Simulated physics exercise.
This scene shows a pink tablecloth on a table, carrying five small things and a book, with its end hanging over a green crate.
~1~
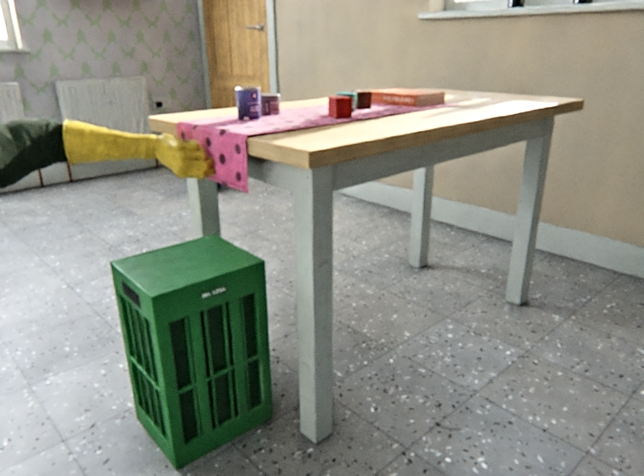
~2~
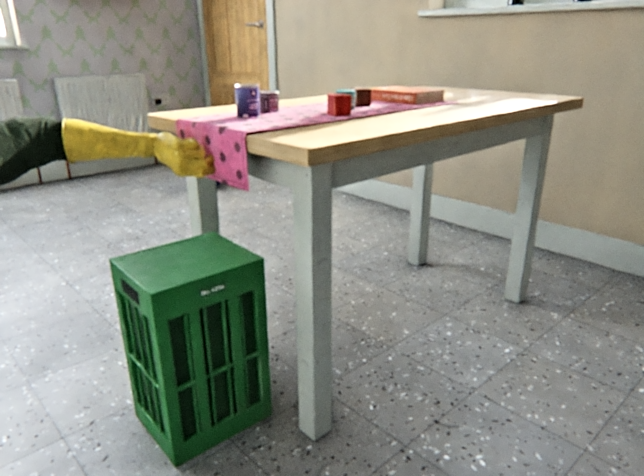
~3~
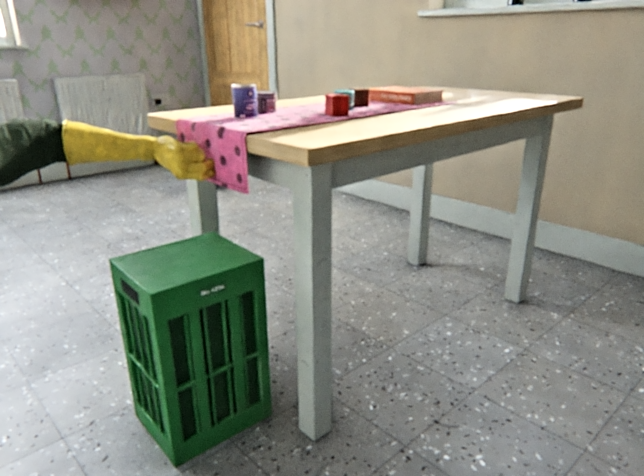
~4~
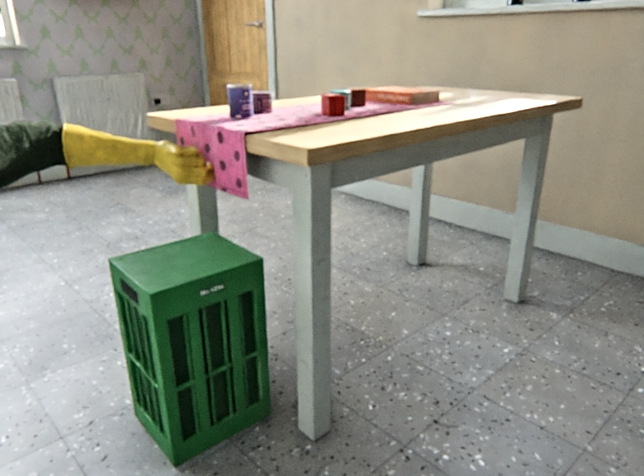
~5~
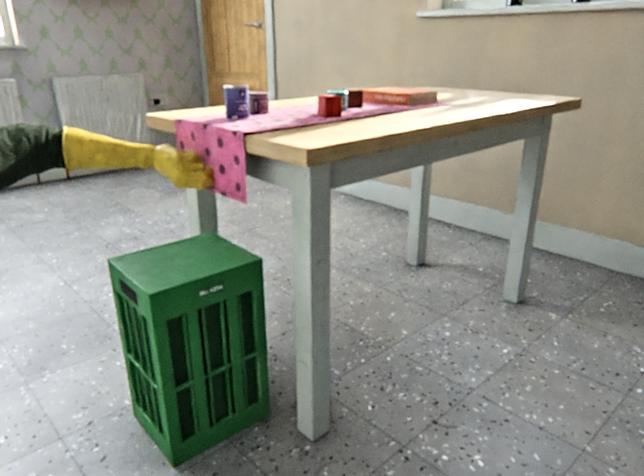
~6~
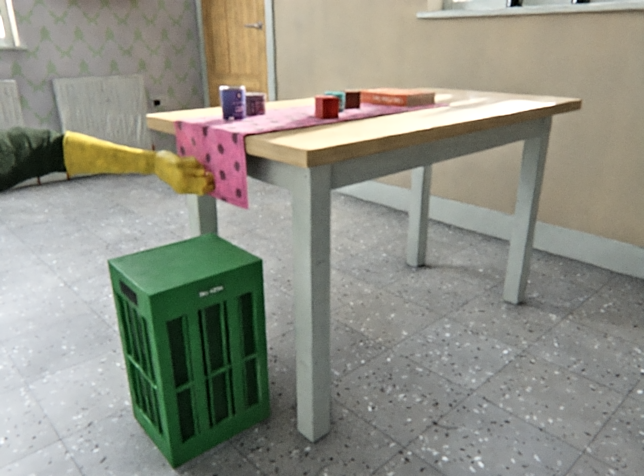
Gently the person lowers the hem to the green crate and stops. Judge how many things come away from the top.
The total lost is one.
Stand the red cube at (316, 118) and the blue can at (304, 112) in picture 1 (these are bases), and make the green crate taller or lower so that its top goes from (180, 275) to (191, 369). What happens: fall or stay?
The red cube? Lost. The blue can? Lost.
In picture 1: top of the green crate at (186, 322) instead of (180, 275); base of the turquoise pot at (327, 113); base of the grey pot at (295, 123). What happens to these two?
In the end the turquoise pot is still on top and the grey pot is no longer on top.
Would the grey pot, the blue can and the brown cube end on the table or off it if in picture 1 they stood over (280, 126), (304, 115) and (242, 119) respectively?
Of the three, the grey pot takes a tumble, the blue can stays aboard, the brown cube takes a tumble.
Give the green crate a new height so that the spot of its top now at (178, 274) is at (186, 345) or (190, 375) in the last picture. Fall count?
First height: 3; second height: 4.
Soon after, hem near (213, 230); all still up.
Then, hem on the crate; blue can gone.
At rest, hem on the crate; blue can gone. Over the edge go one.
